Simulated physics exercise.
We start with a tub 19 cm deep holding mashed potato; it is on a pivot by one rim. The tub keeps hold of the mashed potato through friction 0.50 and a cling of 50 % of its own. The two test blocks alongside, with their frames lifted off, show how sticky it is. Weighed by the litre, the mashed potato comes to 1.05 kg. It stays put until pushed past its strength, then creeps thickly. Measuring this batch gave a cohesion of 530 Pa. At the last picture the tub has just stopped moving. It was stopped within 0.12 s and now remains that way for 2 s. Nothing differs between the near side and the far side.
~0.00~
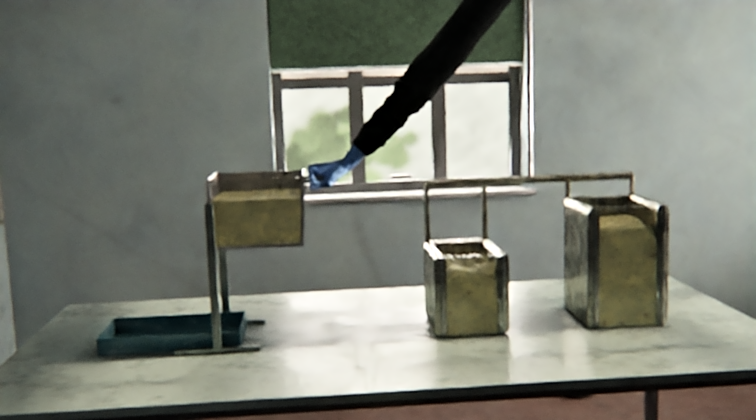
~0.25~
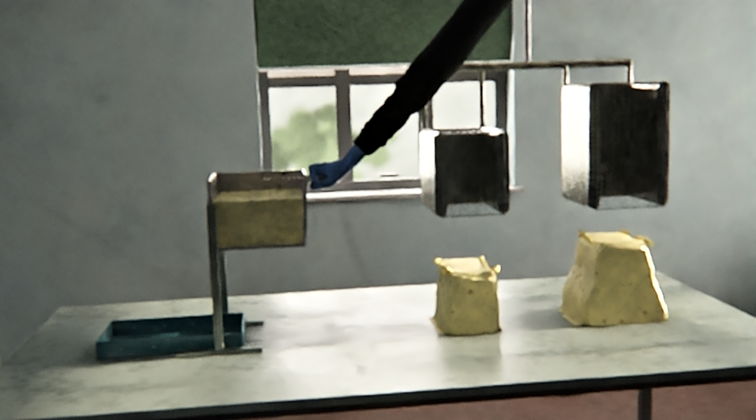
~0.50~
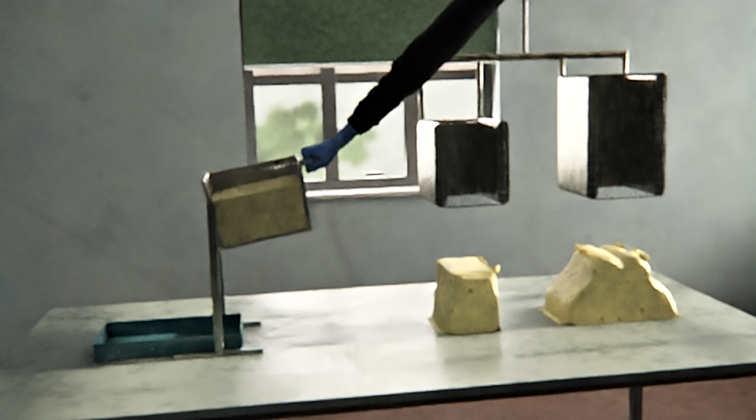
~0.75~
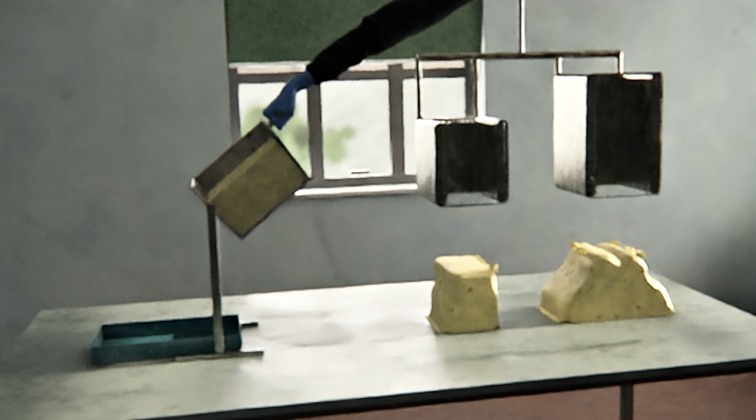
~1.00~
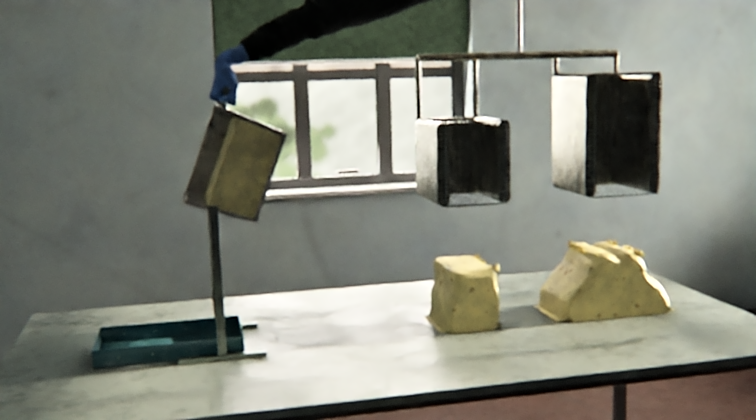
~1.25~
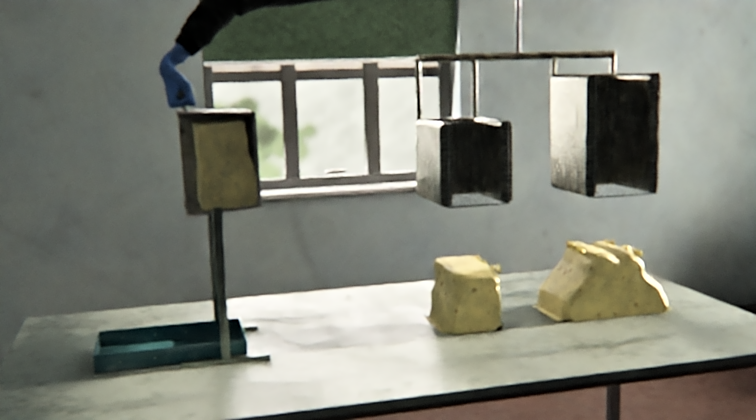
A blue-gloved hand held a tub of mashed potato while two metal molds rose off two blocks, the right one slumping, and then the hand swung the tub up onto its side.
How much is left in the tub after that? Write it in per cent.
About 50 %.
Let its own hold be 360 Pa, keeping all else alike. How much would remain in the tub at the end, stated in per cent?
Roughly 40 per cent.
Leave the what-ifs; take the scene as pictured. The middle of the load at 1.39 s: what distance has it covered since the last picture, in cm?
Measured shift, roughly 4 cm.
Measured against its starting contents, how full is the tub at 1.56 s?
Near 70 %.
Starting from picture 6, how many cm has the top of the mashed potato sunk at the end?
Roughly 13 cm.
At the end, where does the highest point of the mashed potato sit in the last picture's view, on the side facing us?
I'd point to somewhere around (227, 172).
After 1.39 s, the tub is at 91 degrees and holds 99 %.
After 1.56 s, the tub is at 91 degrees and holds 69 %.
After 1.73 s, the tub is at 91 degrees and holds 50 %.
After 1.90 s, the tub is at 91 degrees and holds 50 %.
After 3.25 s, the tub is at 91 degrees and holds 50 %.
